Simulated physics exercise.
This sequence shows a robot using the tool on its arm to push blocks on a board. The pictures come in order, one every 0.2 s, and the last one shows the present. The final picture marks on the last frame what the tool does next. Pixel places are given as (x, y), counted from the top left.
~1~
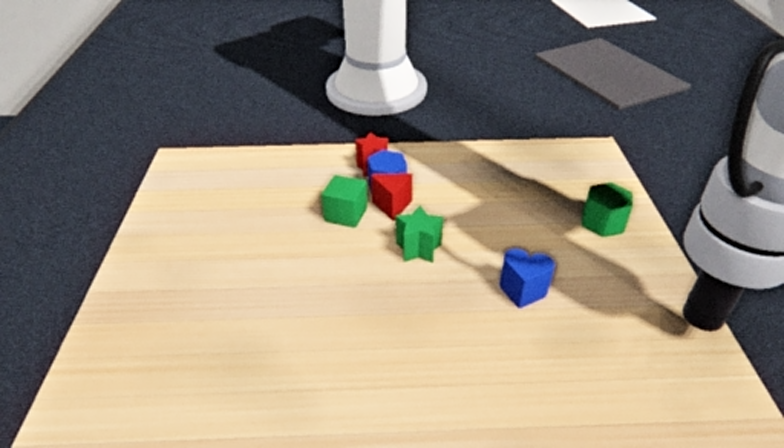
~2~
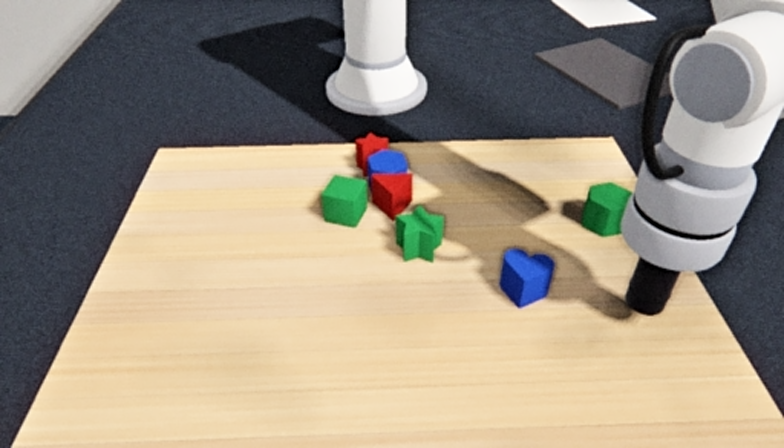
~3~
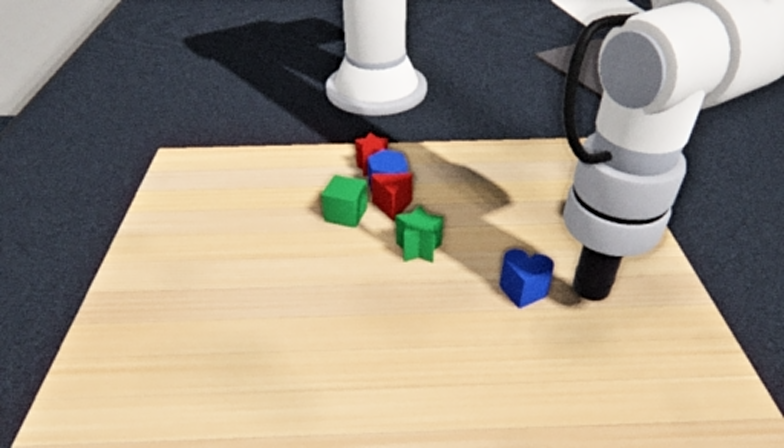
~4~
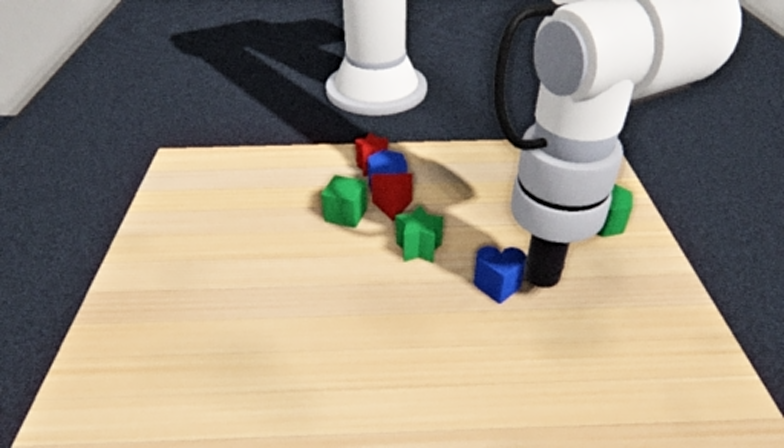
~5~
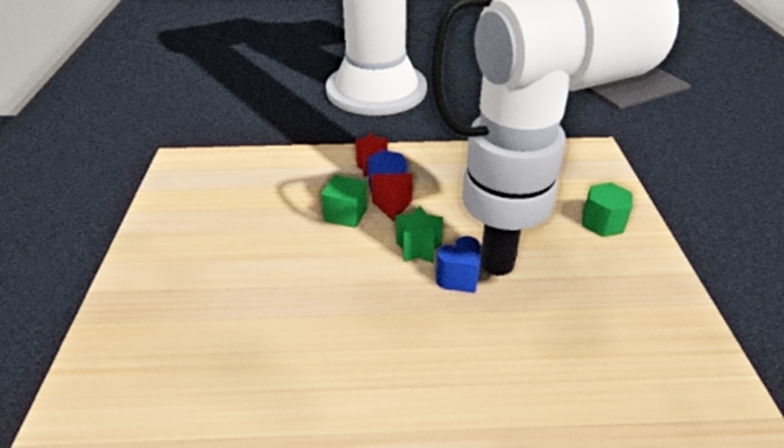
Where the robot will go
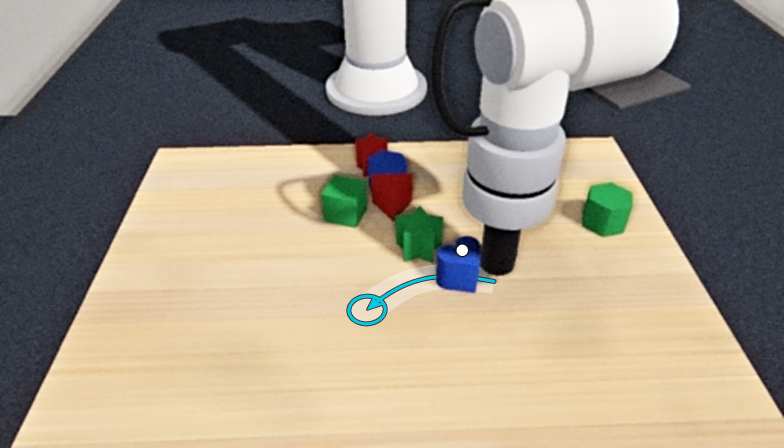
We see a robot arm move left across a wooden board scattered with red, green and blue blocks, until its black tool meets the blue heart block and pushes it a short way left while the other blocks stay still.
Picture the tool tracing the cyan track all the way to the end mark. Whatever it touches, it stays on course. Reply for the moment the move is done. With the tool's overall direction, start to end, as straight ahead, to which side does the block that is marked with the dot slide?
Heads right.
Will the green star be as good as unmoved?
No, it doesn't check out.
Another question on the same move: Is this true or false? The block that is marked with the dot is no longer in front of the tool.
My answer: True.
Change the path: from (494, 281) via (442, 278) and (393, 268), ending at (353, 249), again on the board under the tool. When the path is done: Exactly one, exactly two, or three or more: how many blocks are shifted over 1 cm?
I foresee two blocks being moved.
Drawn move, from (494, 281) by way of (447, 276) and (403, 286) to (367, 310); the dot is on the blue heart block.
On the path given first. One third of the way, tool (449, 260); green star (410, 218), turned 30° clockwise; blue heart block (413, 249).
Two thirds of the way, tool (404, 269); green star (407, 218), turned 50° clockwise; blue heart block (368, 254).
At the end, tool (366, 293); green star (407, 218), turned 50° clockwise; blue heart block (350, 255), turned 30° clockwise.
